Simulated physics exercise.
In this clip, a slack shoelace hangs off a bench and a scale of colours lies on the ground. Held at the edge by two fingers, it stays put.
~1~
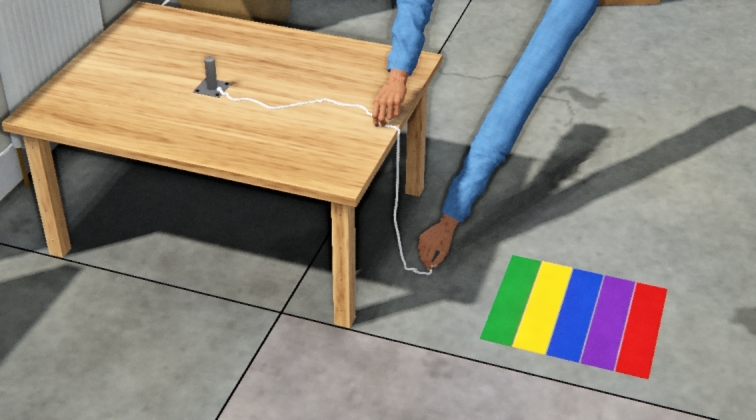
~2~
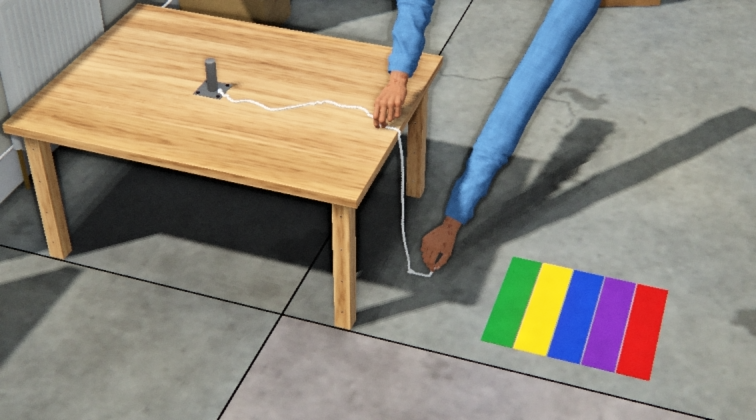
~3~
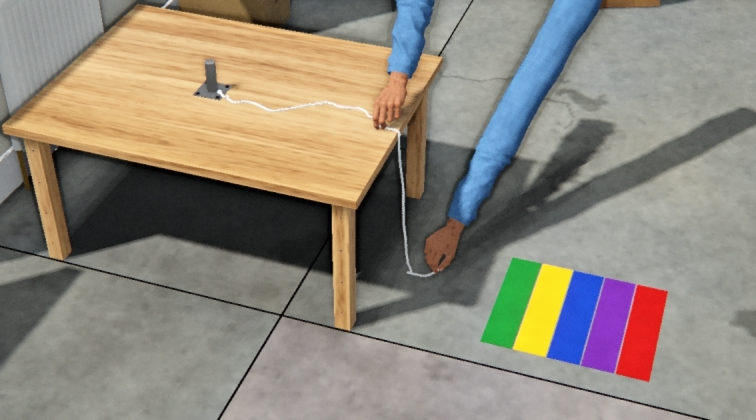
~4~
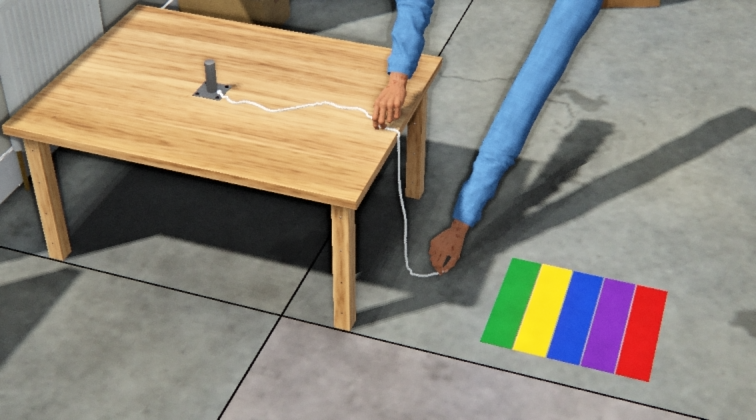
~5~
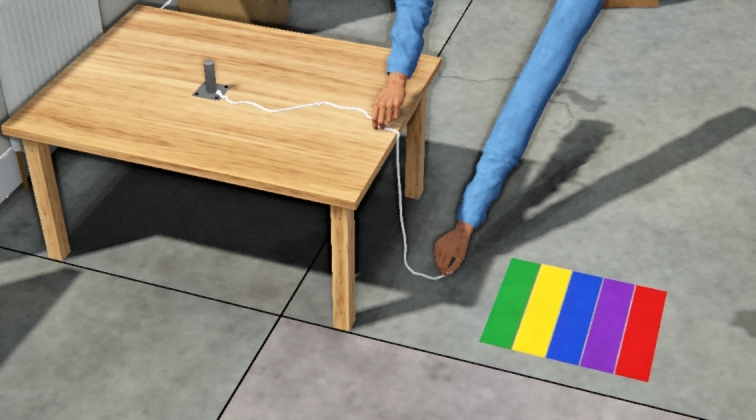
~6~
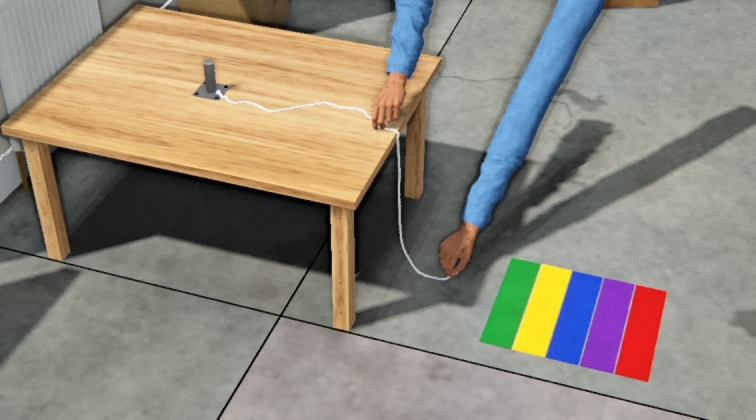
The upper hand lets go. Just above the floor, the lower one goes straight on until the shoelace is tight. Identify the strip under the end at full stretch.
Strip: Blue.
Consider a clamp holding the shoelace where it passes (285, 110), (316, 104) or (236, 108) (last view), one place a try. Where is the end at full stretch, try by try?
They end up at (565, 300), (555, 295) and (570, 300).
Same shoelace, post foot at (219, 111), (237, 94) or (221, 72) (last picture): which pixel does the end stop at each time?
Near (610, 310), (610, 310) and (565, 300).
Soon after, end near (526, 290); over green.
Then, end near (560, 298); over yellow.
At full stretch, end near (580, 302); over blue. It halts on the blue strip.
